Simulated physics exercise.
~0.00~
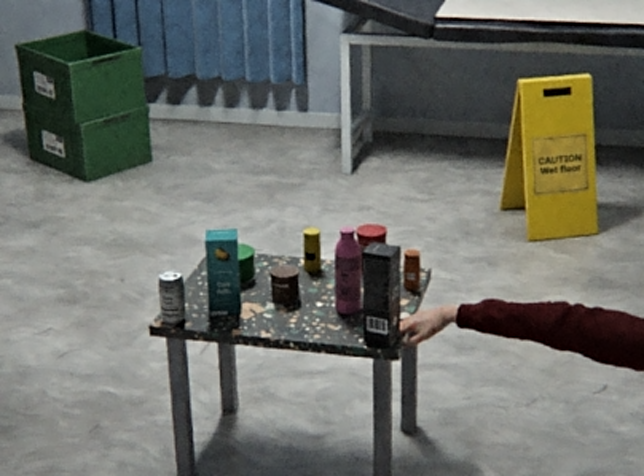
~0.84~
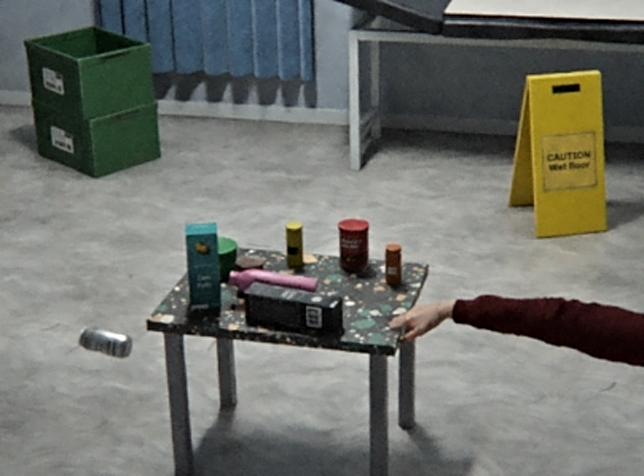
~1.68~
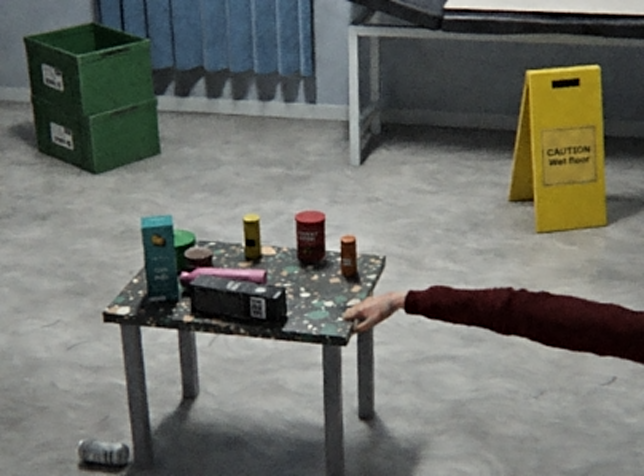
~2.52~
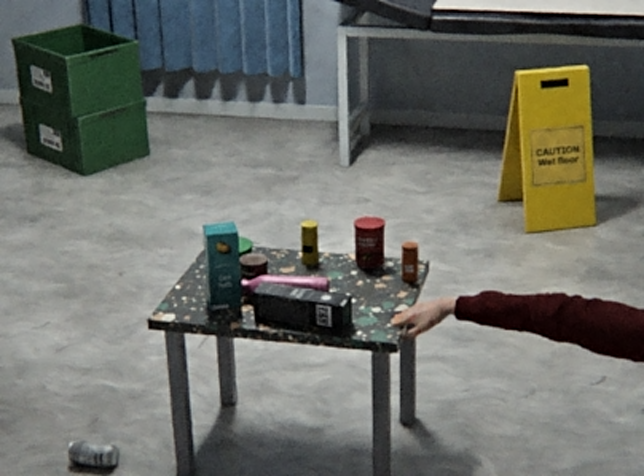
A hand jerks a small table sideways, toppling a carton and bottle as a can falls off.
